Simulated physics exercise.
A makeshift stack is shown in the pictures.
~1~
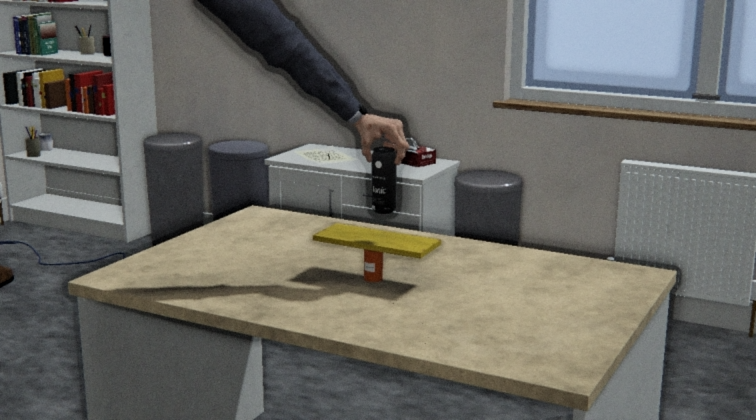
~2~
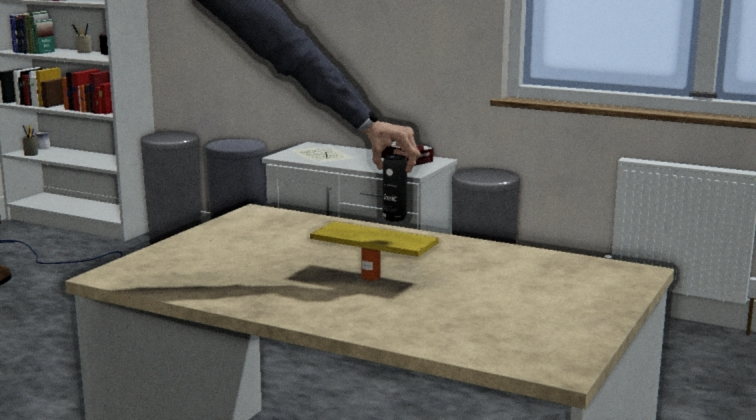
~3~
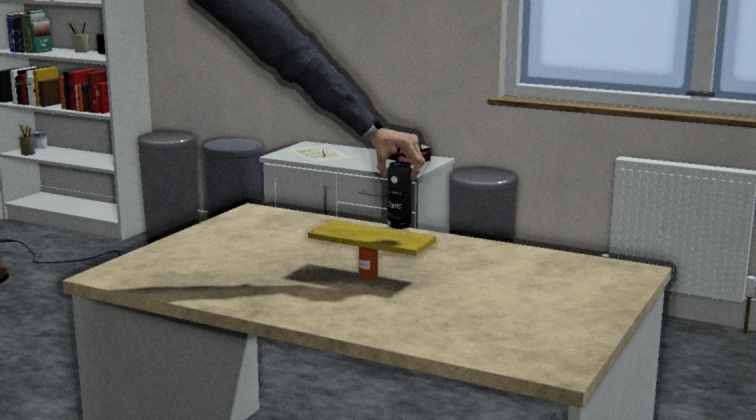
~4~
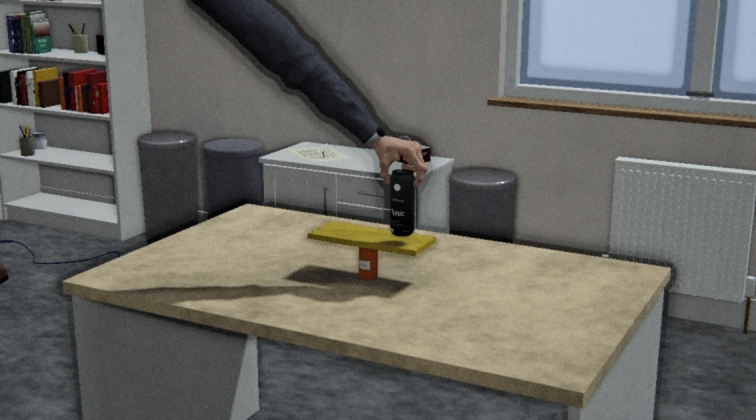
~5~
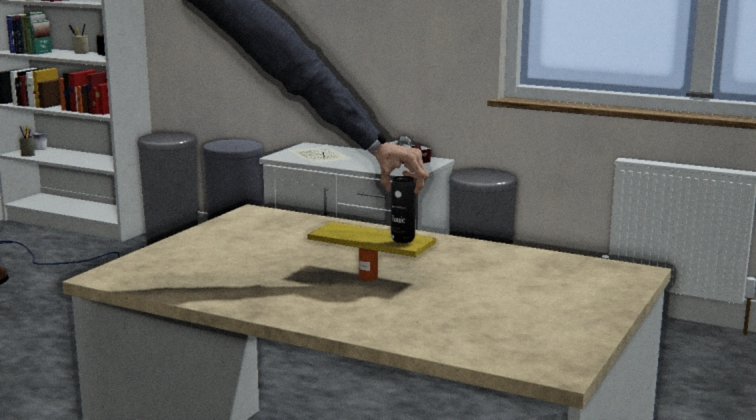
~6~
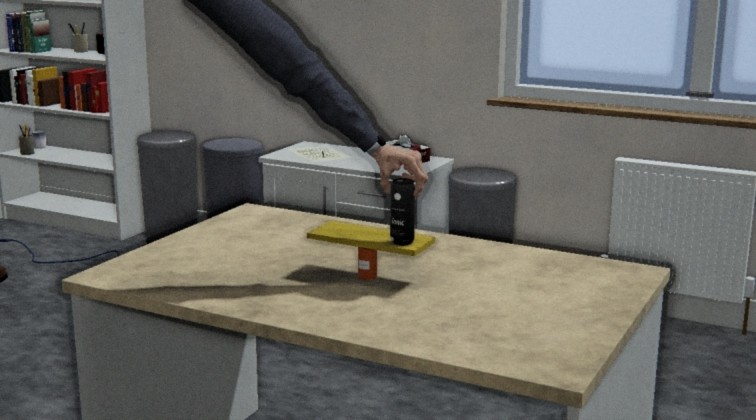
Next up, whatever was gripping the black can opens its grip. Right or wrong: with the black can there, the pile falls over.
Right, it falls over.
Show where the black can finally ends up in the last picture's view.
Close to pixel (476, 278).
Then, 0.40 s past the last view, black can now fallen; yellow board rocked 45° from its first pose.
Then, 0.50 s past the last view, yellow board rocked 42° from its first pose.
Then, 0.80 s past the last view, yellow board rocked 32° from its first pose.
Finally, fallen, black can; moved from the start, yellow board; orange shaker still in place. Final places as the last picture's camera would see them, black can near (475, 278). The stack comes apart.
